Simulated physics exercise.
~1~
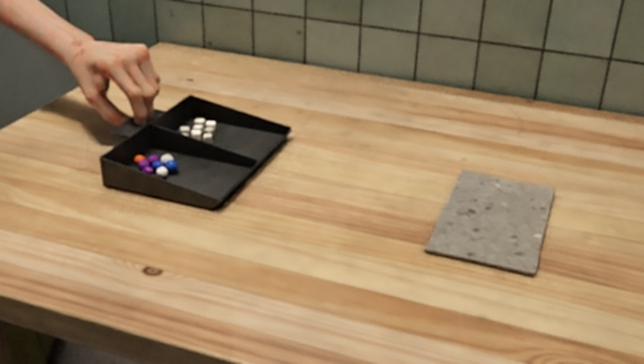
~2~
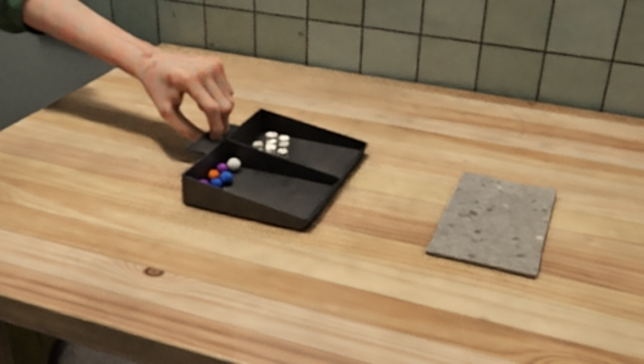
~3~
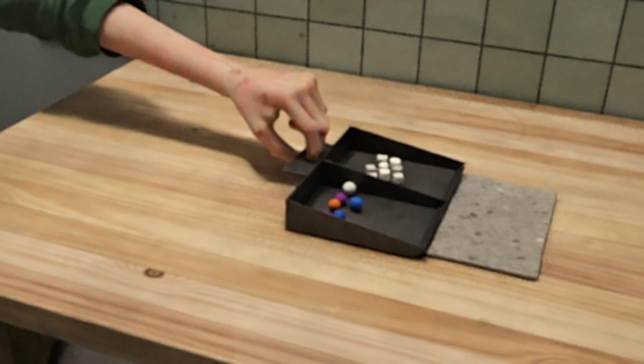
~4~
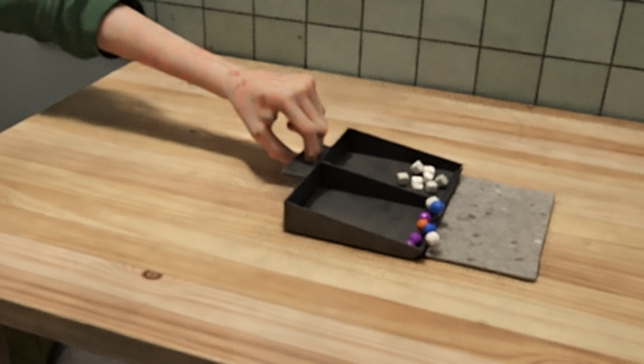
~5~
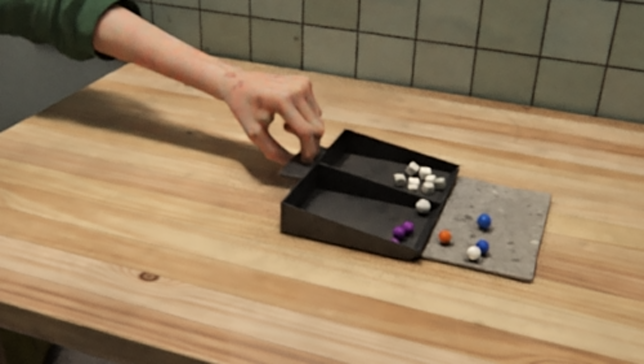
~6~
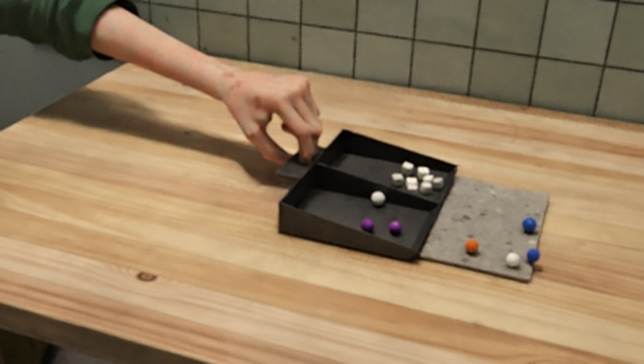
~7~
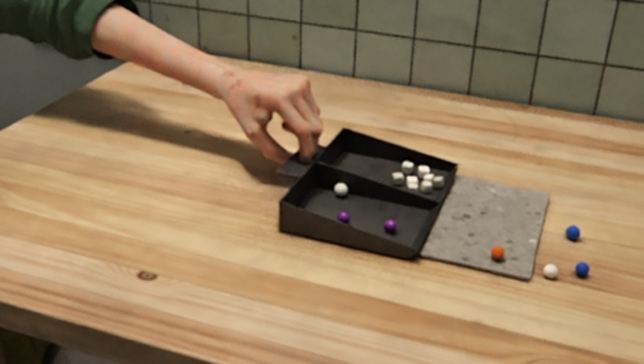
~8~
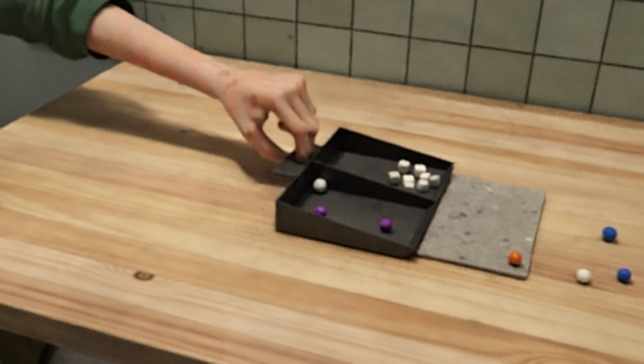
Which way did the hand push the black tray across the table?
The hand pushed the tray to the right, toward the gray slab.
